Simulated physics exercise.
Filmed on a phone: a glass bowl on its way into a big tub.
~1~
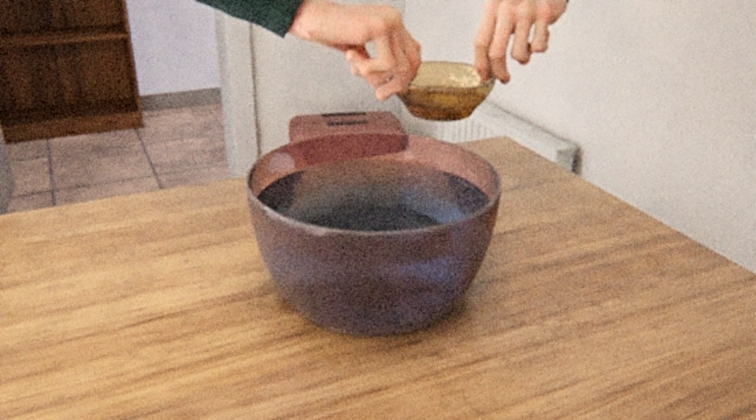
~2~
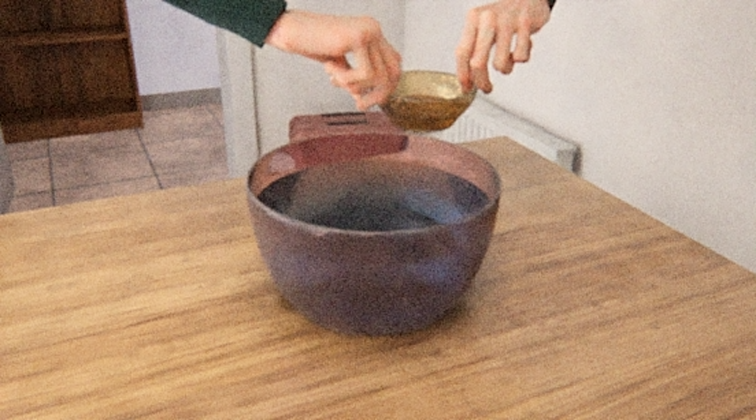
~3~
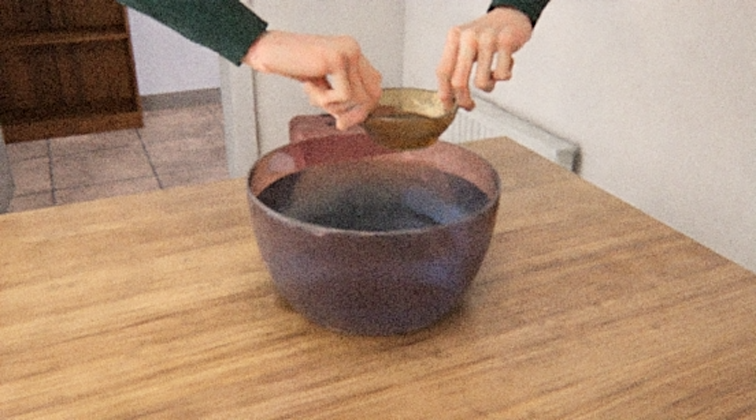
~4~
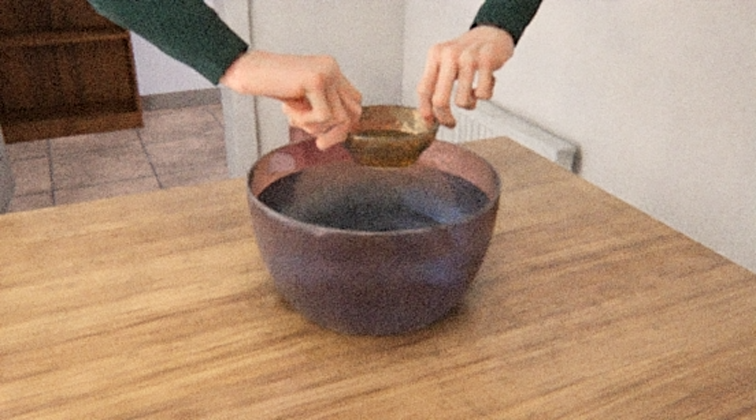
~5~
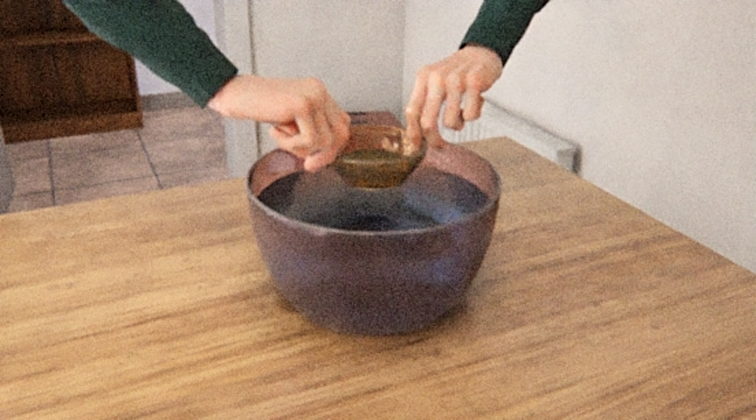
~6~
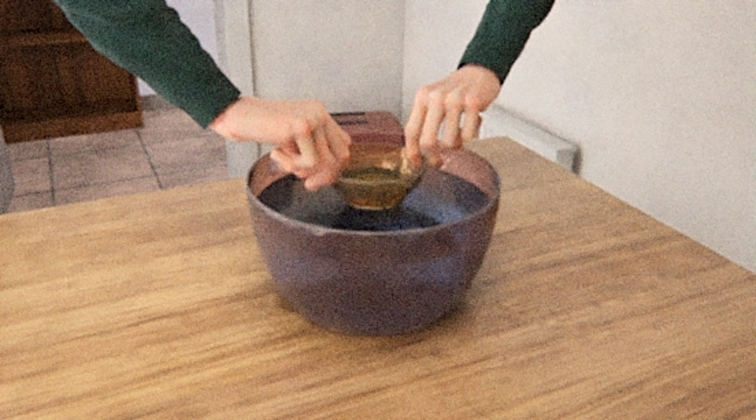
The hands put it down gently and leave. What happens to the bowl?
Once free, it rides on the surface.
Soon after, the bowl dips into the water.
Later, it bobs and steadies.
In the end, the bowl floats with a third of its side showing.
